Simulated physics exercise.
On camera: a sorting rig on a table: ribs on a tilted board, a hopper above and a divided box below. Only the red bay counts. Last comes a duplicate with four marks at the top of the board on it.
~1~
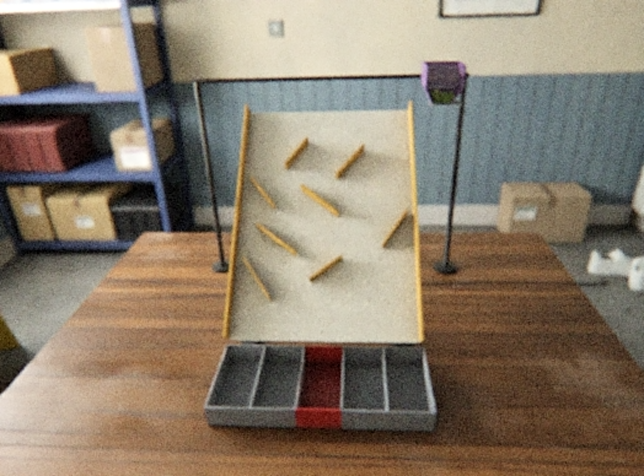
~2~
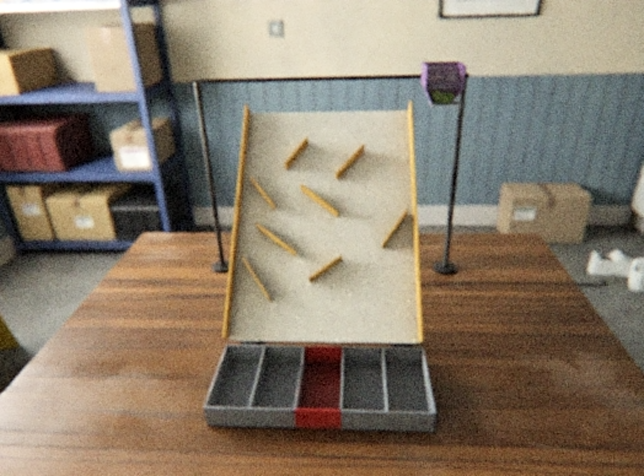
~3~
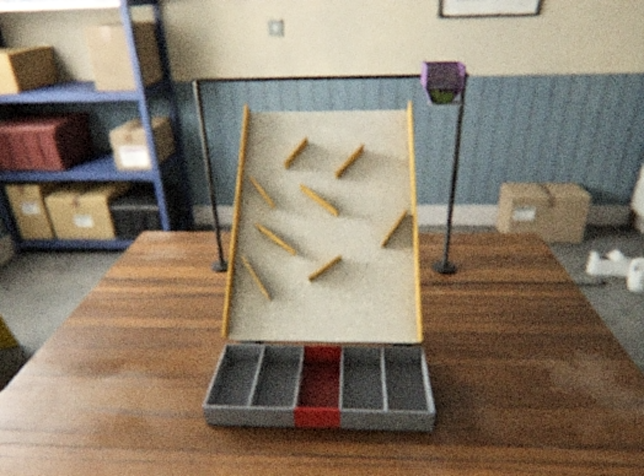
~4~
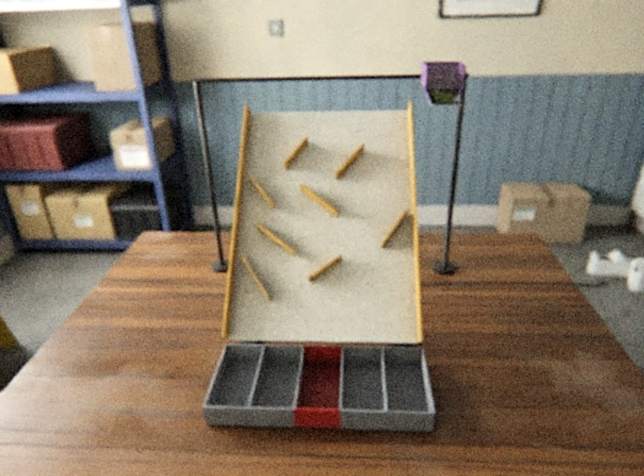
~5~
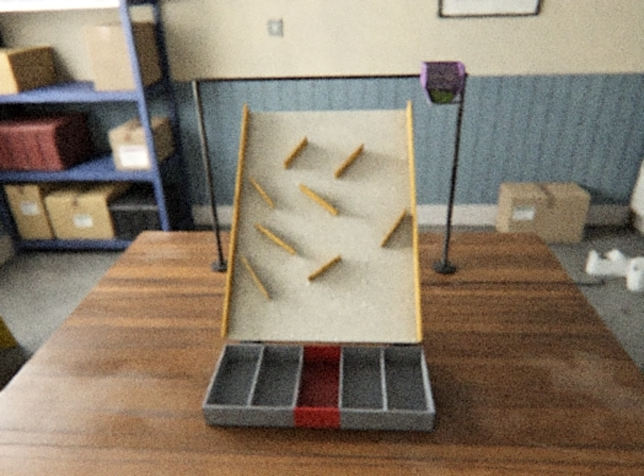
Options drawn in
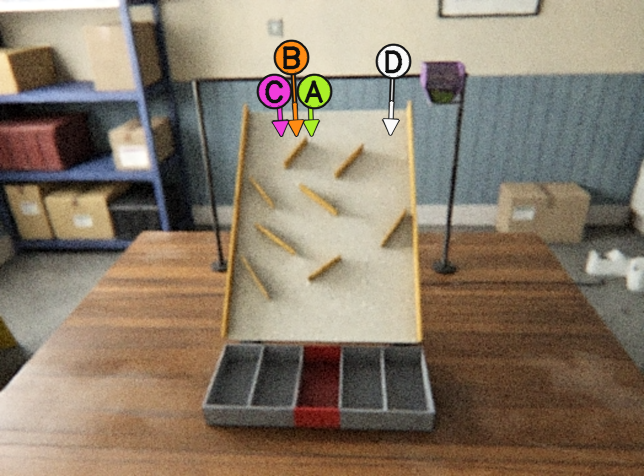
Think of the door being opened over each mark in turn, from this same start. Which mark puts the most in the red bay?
D.
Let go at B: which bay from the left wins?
The second.
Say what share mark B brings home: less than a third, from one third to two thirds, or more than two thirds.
Mark B gives less than a third.
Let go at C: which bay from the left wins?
The second from the left.
On the marked copy, mark A meets the board at (311, 130); mark B meets the board at (296, 130); mark C meets the board at (281, 130); mark D meets the board at (390, 129).
With A, none in the red bay, nearly all in other bays, a small part outside the box.
With B, a stray few in the red bay, nearly all in other bays.
With C, none in the red bay, all in other bays.
With D, about a third in the red bay, about half in other bays, a small part outside the box.
